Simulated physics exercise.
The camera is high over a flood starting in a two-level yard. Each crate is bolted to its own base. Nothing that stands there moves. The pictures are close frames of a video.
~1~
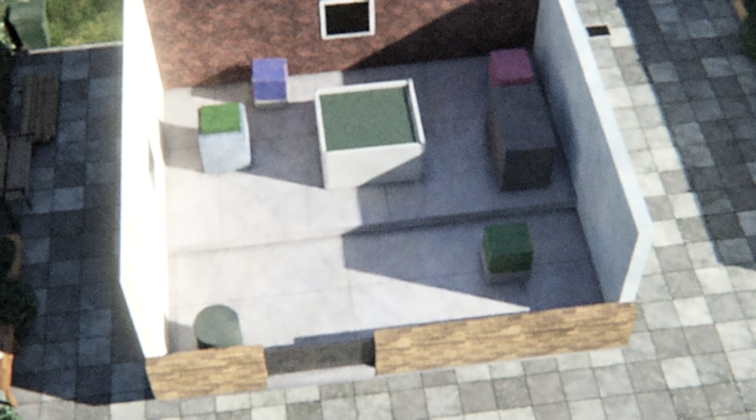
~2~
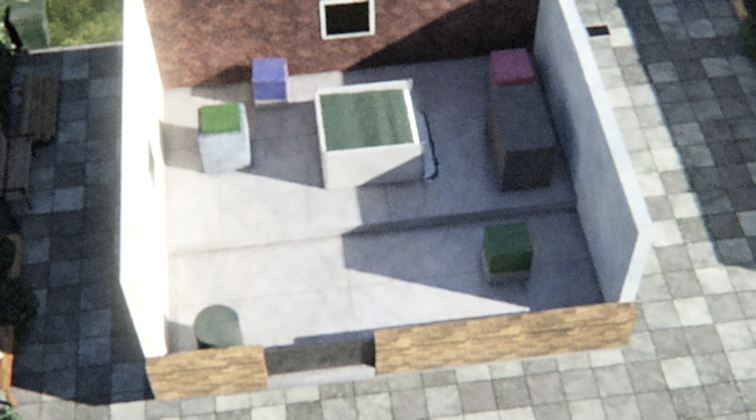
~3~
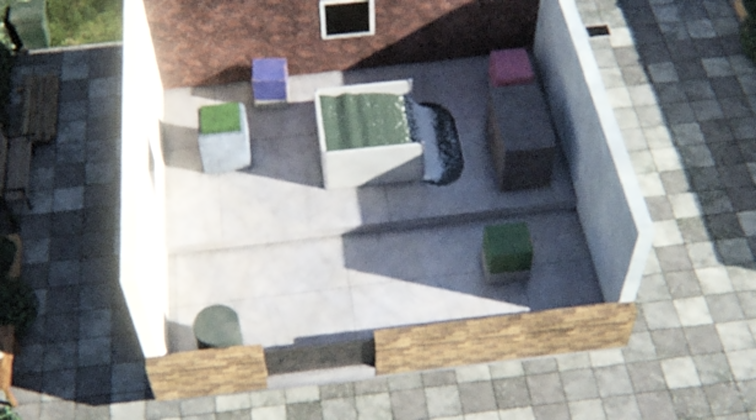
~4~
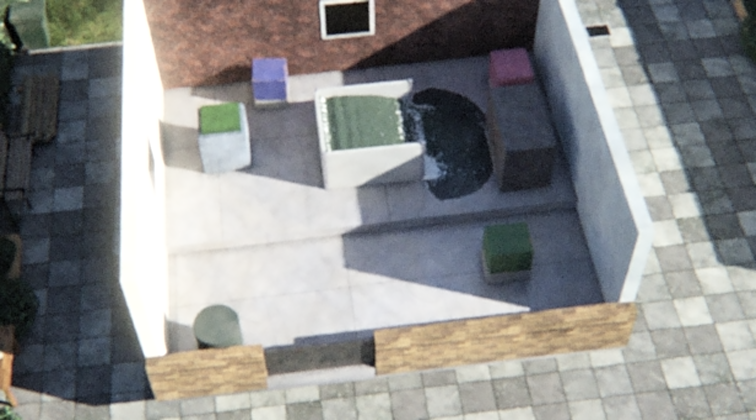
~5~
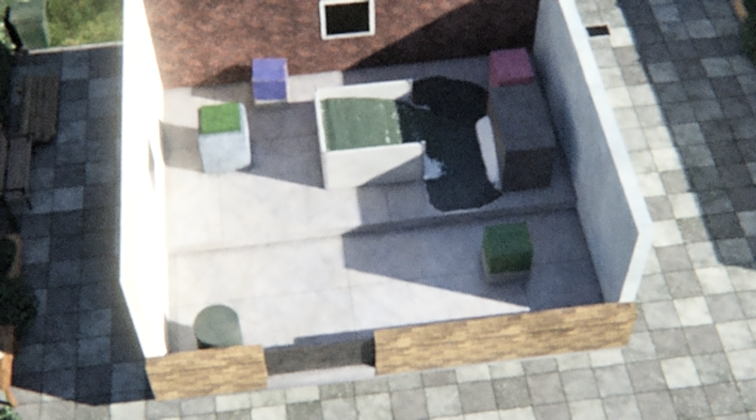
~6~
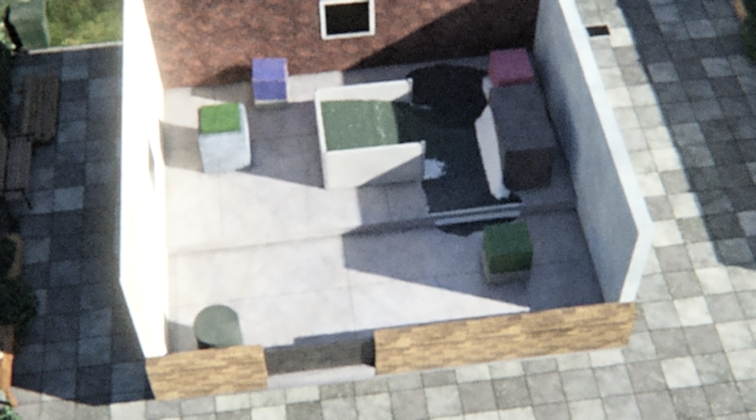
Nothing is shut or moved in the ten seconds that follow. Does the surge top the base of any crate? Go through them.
The pink crate is soaked; the green crate is soaked; the blue crate keeps dry.
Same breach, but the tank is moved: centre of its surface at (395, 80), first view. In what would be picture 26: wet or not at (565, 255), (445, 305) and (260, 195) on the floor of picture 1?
One after the other: Flooded, awash, free of water.
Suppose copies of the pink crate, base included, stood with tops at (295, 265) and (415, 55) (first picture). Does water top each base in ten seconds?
One after the other: Remains dry, is soaked.
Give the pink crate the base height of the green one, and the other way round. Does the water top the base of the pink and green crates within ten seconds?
My reading: Pink is topped, green is wetted.
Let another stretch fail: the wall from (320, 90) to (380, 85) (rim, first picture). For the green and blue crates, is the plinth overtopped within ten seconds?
One by one: Green crate keeps dry; blue crate gets wet.
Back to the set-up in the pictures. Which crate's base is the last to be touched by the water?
I say the one in blue.
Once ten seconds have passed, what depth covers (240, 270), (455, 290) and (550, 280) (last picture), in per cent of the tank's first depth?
In turn 14, 6 and 4 in a hundred.
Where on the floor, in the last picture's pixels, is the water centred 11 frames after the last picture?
I would point to (460, 151).
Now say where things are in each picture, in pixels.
Still water in the open tank at (368, 120), in the first frame.
The front is at a hidden place, out from the gap at (414, 134), in the second frame.
The front is at (437, 107), out from the gap at (414, 136), in the third frame.
The front is at (472, 105), out from the gap at (414, 138), in the fourth frame.
Water pours out at (414, 139) and has run to a hidden place, in the fifth frame.
The front is at a hidden place, out from the gap at (414, 139), in the sixth frame.
A moment on, water covers 20 % of the floor; the pink crate water round its plinth, the green crate water round its plinth, the blue crate not reached.
Next, water covers 35 % of the floor; the pink crate water round its plinth, the green crate water round its plinth, the blue crate not reached.
Then, water covers 60 % of the floor; the pink crate water round its plinth, the green crate water round its plinth, the blue crate water round its plinth.
Later, water covers 85 % of the floor; the pink crate water round its plinth, the green crate water round its plinth, the blue crate water round its plinth.
In the end, water covers 90 % of the floor; the pink crate was topped, the green crate was topped, the blue crate stayed above the water.
